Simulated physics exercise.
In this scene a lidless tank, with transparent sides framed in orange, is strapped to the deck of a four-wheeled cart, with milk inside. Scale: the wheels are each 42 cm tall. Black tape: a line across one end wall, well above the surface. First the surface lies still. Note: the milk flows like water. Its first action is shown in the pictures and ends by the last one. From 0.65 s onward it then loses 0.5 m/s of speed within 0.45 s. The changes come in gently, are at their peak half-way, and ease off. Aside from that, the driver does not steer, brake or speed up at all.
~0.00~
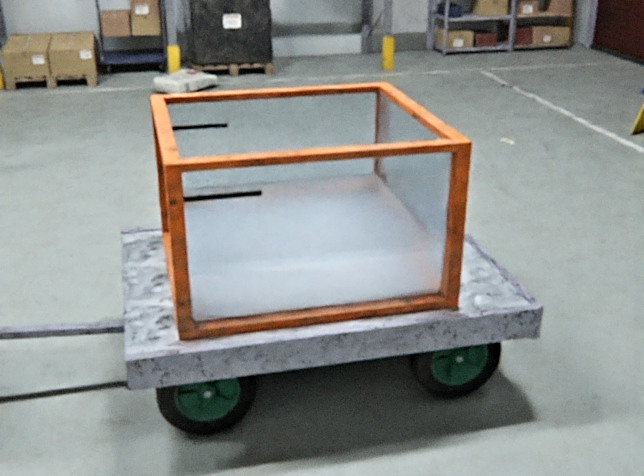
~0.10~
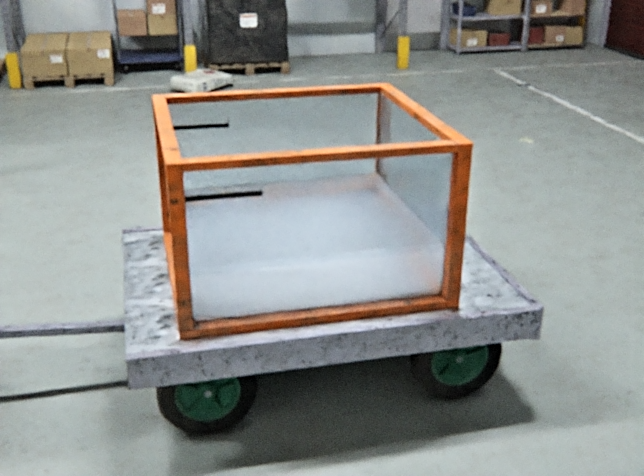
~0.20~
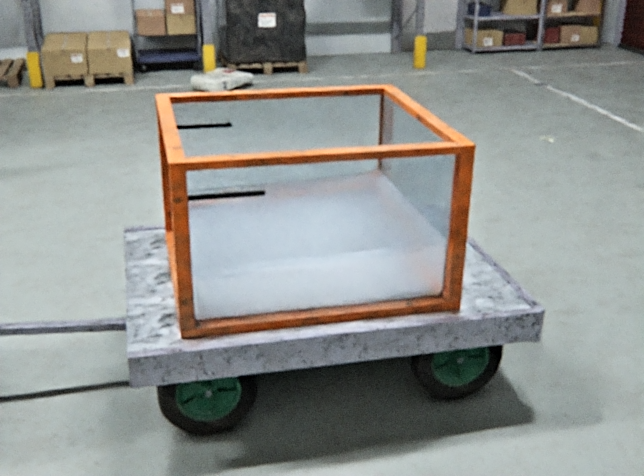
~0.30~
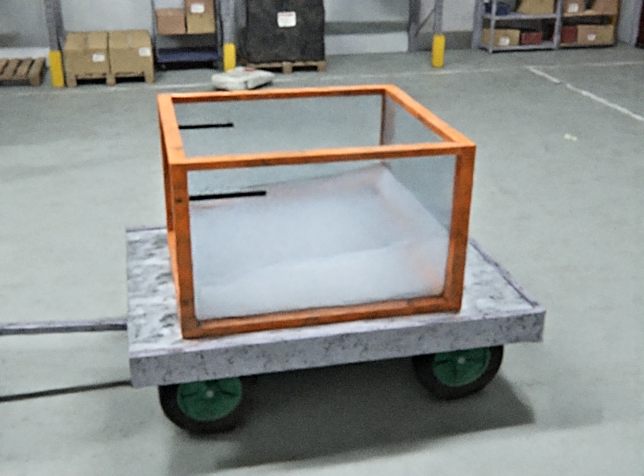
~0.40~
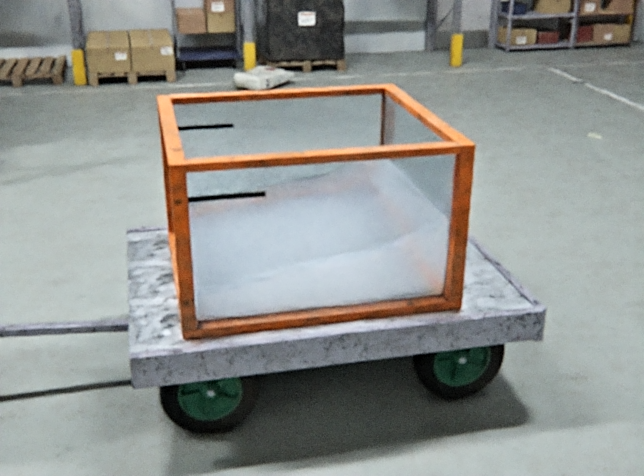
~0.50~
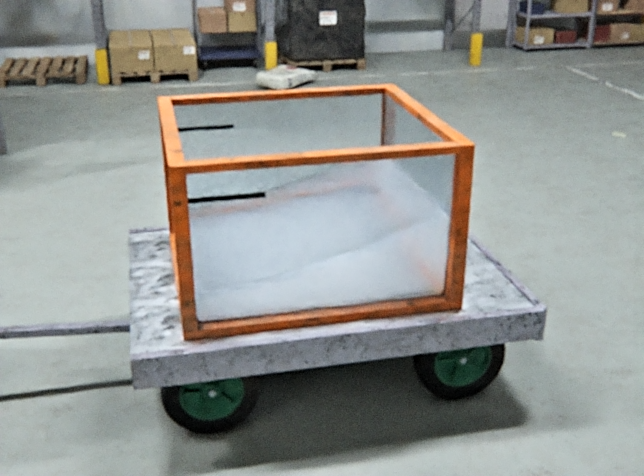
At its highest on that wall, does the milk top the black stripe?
It exceeds that height.
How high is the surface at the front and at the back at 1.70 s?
Roughly 20 cm in front and 18 cm behind.
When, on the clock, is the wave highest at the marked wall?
1.2 s.
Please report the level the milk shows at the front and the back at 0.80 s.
Front: 18 cm; back: 28 cm.
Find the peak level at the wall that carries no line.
It tops out at about 72 cm.
Then, 0.80 s in, the surface is 18 cm up at the front and 28 cm at the back; nothing has left.
Then, 1.25 s in, the surface is 53 cm up at the front and 13 cm at the back; nothing has left.
Then, 1.70 s in, the surface is 21 cm up at the front and 17 cm at the back; nothing has left.
Then, 4.09 s in, the waves are smaller; the highest at the front wall was 65 cm, at 1.25 s, against a line at 54 cm.
